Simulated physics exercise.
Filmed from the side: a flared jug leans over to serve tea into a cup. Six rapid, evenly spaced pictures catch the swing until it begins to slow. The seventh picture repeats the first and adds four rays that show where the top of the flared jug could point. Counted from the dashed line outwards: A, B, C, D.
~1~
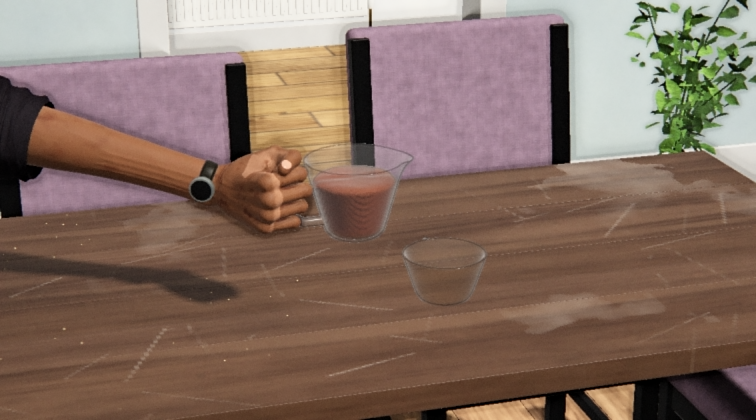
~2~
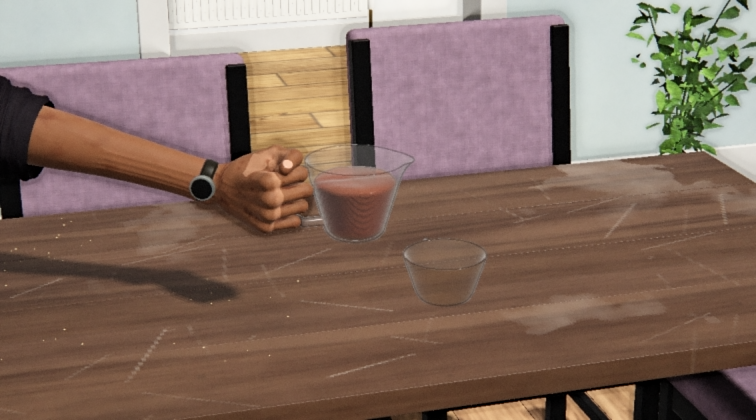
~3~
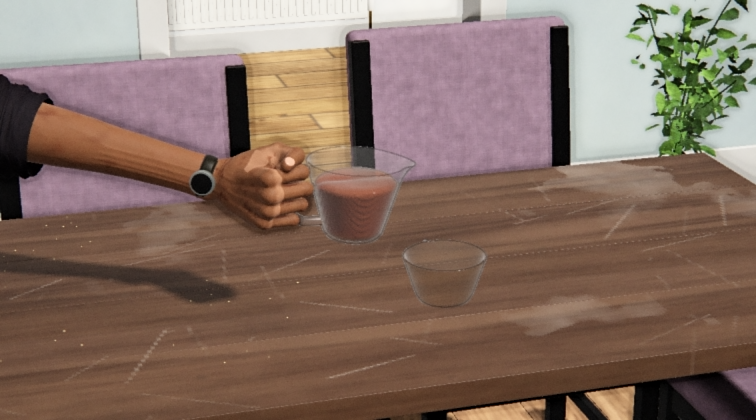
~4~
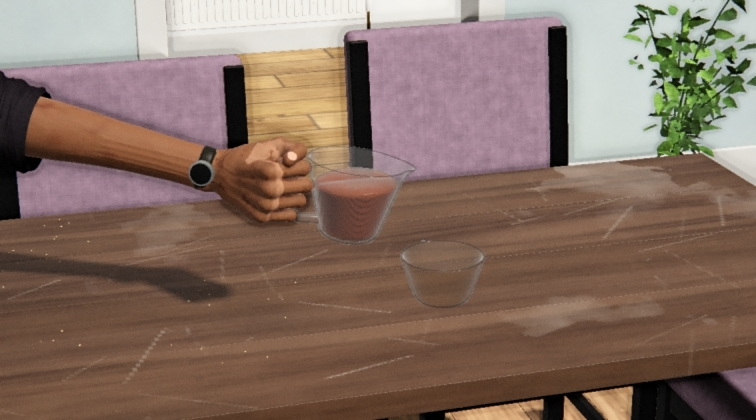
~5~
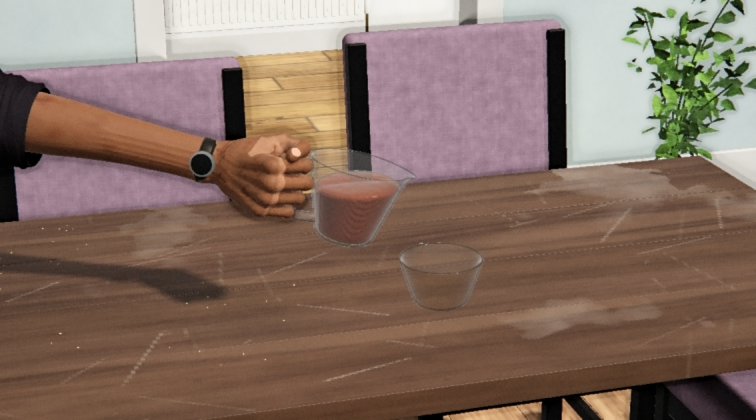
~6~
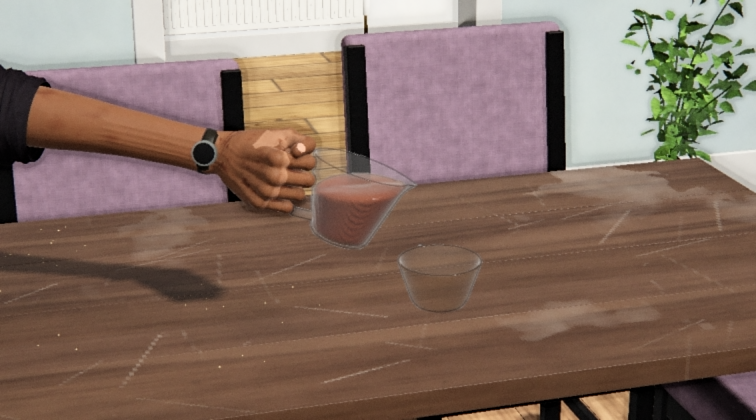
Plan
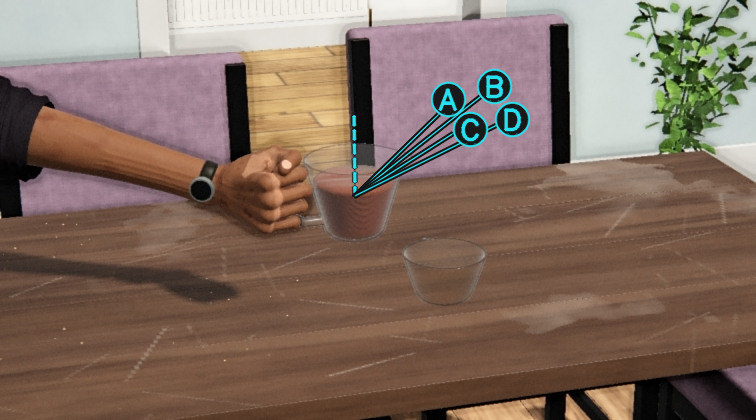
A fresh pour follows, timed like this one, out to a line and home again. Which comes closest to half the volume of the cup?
A.
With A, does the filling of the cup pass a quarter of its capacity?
Yes.
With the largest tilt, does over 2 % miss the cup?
Yes, it does.
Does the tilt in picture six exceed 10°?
Yes, it does.
In cyan, A at (438, 114); B at (480, 96); C at (452, 133); D at (496, 125).
With A, the cup ends with about 53 % of what it can hold; 3 % of the tea is spilt.
With B, the cup ends with about 65 % of what it can hold; 6 % of the tea is spilt.
With C, the cup ends with about 65 % of what it can hold; 20 % of the tea is spilt.
With D, the cup ends with about 67 % of what it can hold; 29 % of the tea is spilt.
